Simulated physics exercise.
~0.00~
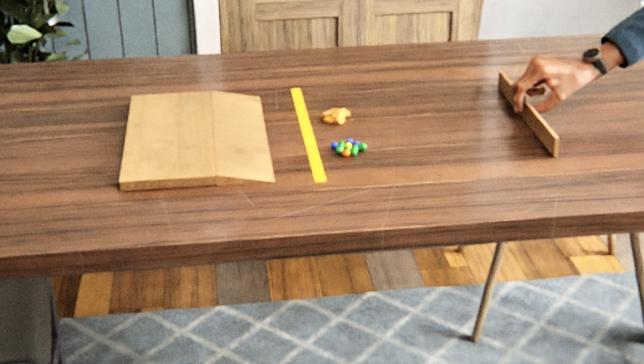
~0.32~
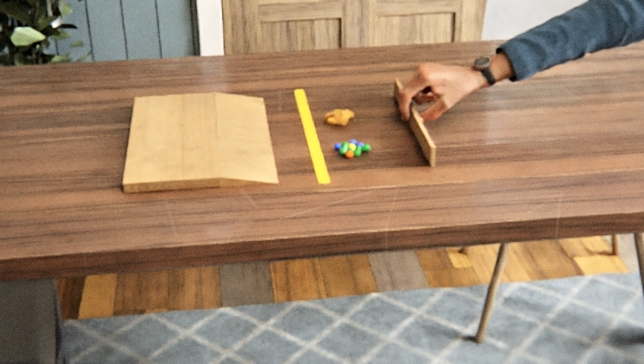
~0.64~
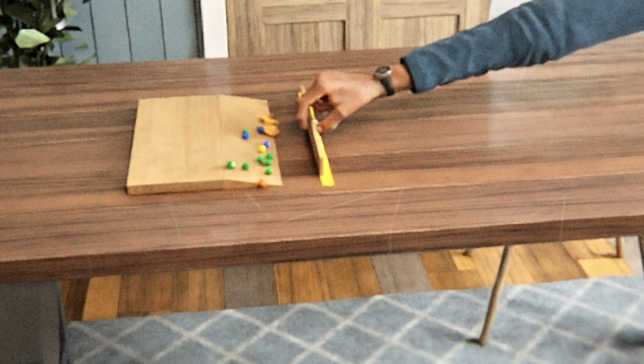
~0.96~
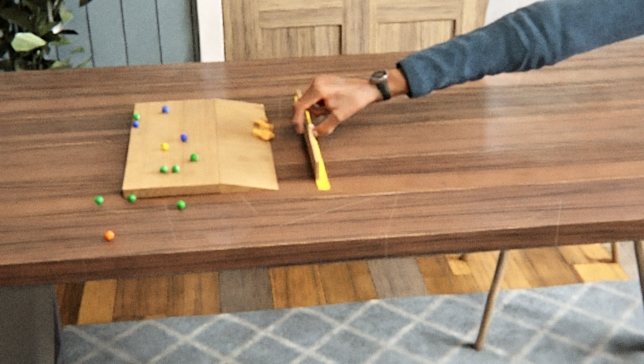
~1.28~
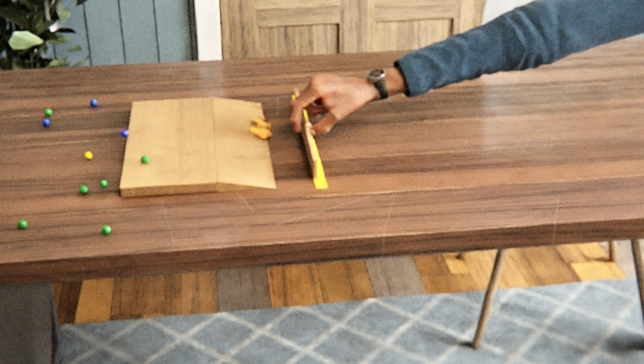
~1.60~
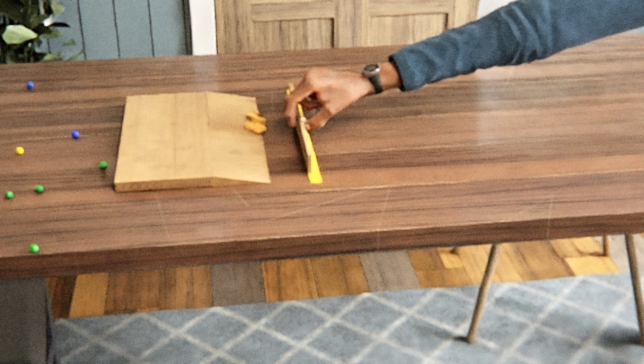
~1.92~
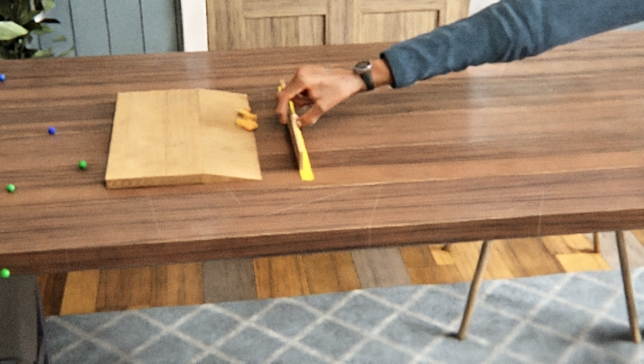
At the start, a hand holds an upright strip on the right side of a wooden table, with a clump of colourful beads and a small orange-yellow heap ahead of it, near yellow tape and a low ramped slab. The hand slides the strip left toward both heaps. It pushes them onward and halts at the tape, as the beads scatter onto the ramp. The beads roll left over the slab, some dropping off its near side, and spread across the table beyond. The orange-yellow pieces stay by the ramp's lower end, while the last beads in view drift toward the left edge.
